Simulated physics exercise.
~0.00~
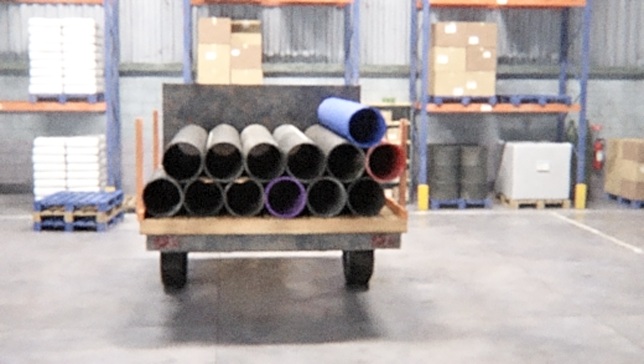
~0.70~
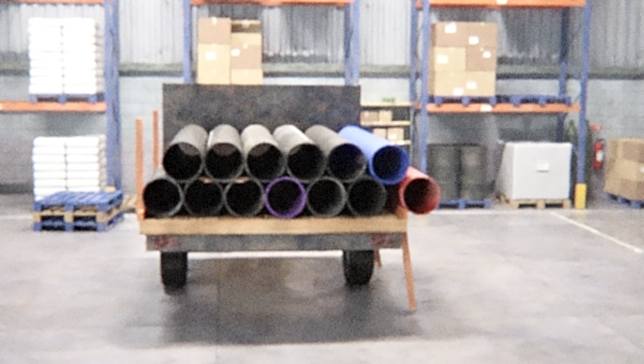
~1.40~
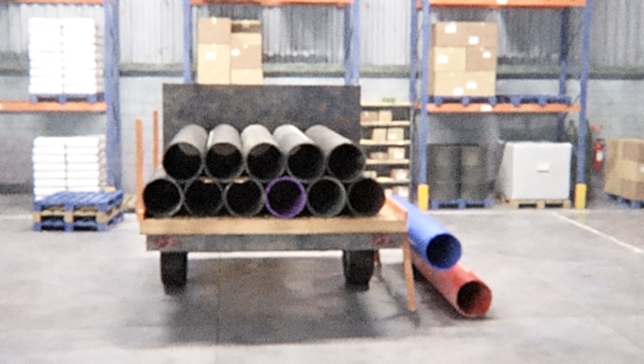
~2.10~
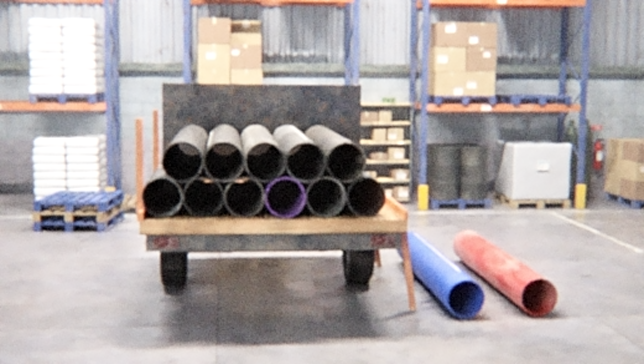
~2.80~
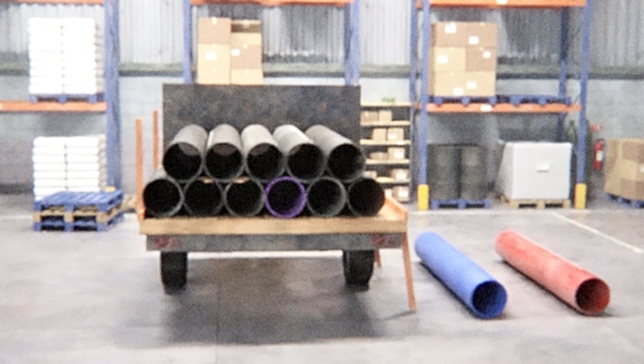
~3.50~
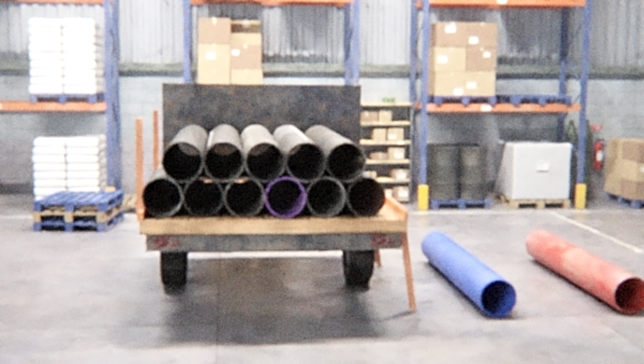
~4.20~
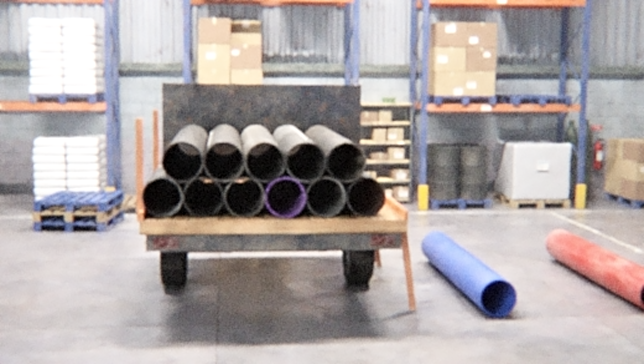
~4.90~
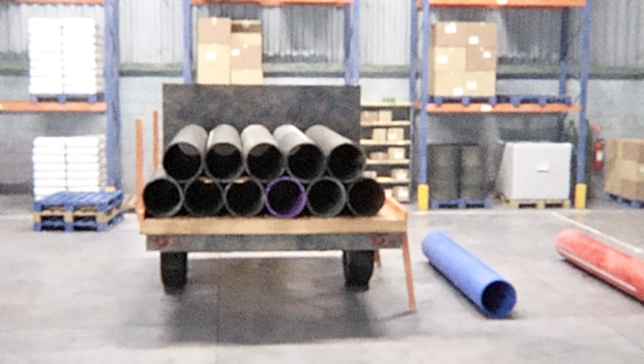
A flat trailer stands tail-on in a warehouse, seen from behind, with blue and orange racks of boxes and pallets along the back wall. Dark pipes lie stacked in two rows on its deck, with a purple-rimmed one in the bottom row and a blue and a red one at the right end. The right-hand post swings down, and the red pipe rolls off the edge, followed by the blue one. Both land on the floor and roll right. The blue pipe slows to a stop near the trailer, while the red rolls farther, partly out of view, and the remaining pipes stay stacked.
